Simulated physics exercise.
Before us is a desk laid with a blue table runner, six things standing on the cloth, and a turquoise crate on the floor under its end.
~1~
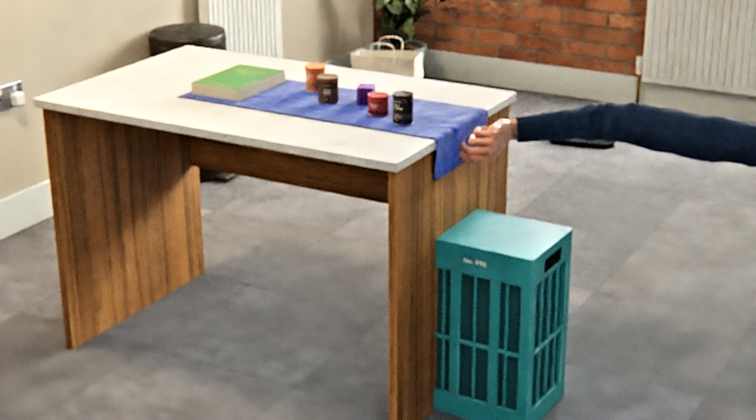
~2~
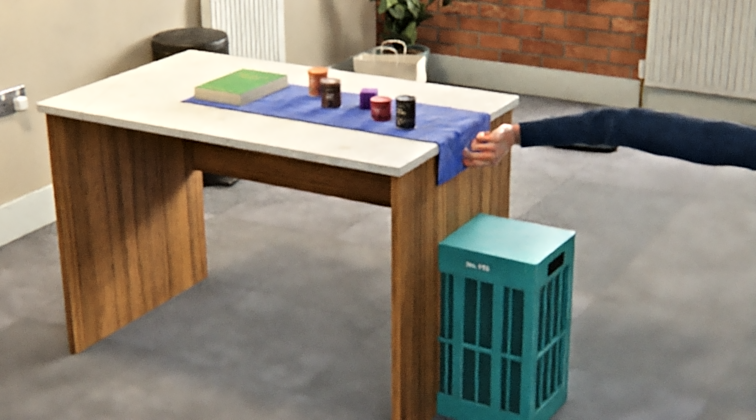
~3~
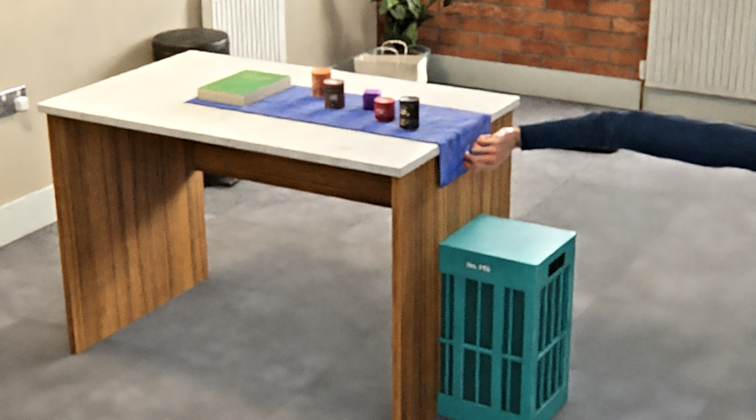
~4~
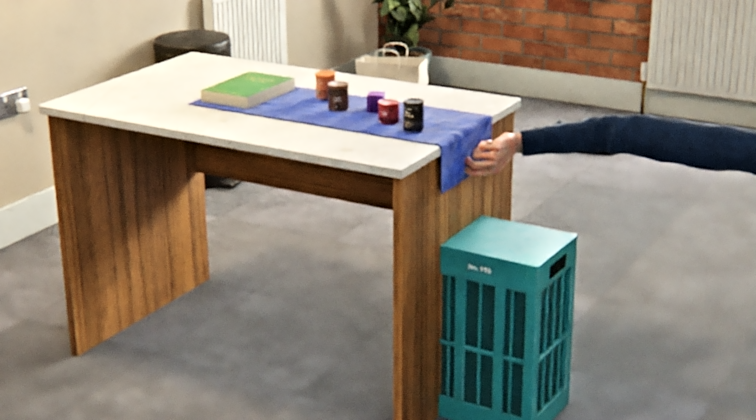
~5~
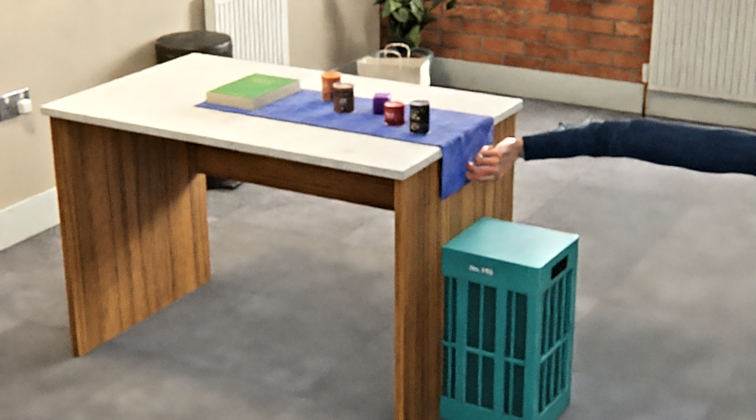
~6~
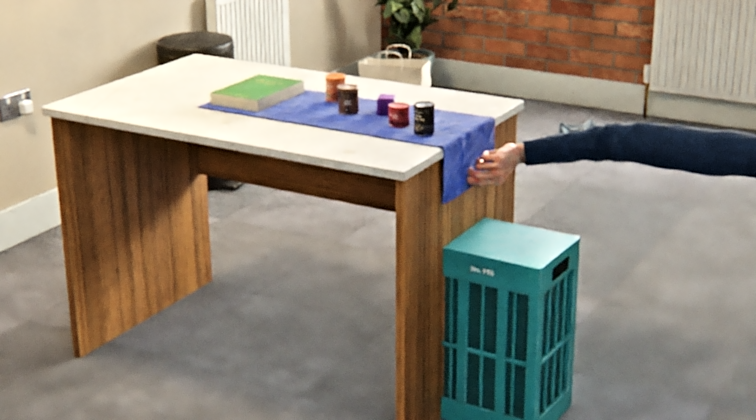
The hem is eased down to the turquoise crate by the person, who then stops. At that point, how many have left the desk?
One.
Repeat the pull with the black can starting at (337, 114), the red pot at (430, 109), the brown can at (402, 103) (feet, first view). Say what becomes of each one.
Each in turn: The black can stays aloft, the red pot goes down, the brown can stays aloft.
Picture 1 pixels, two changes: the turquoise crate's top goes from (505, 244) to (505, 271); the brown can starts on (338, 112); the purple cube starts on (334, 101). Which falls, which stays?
Looks like the brown can hangs in there, and the purple cube hangs in there.
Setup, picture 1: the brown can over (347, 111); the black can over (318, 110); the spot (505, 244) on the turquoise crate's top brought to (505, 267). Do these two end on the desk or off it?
Brown can stays, black can stays.
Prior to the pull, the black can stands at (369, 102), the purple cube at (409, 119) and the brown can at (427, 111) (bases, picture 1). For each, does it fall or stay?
The black can holds on; the purple cube drops off; the brown can comes down.
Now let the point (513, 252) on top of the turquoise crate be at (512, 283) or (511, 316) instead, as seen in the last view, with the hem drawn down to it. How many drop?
First case 2, second 3.
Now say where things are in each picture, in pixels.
The first frame shows hem (435, 181); black can (403, 93); red pot (378, 94); purple cube (366, 86); brown can (328, 76); orange can (315, 66); top of the crate (505, 244).
The second frame shows hem (438, 185); black can (406, 97).
The third frame shows hem (441, 189); red pot (385, 100).
The fourth frame shows hem (441, 194); purple cube (376, 93); top of the crate (510, 250).
The fifth frame shows hem (441, 200); brown can (344, 85).
The sixth frame shows hem (442, 204); black can (424, 104); red pot (399, 105); purple cube (386, 96); brown can (348, 86); orange can (335, 76).
Early on, hem near (470, 214); all still up.
Midway, hem on the crate; black can gone.
Finally, hem on the crate; black can gone. The desk loses one.
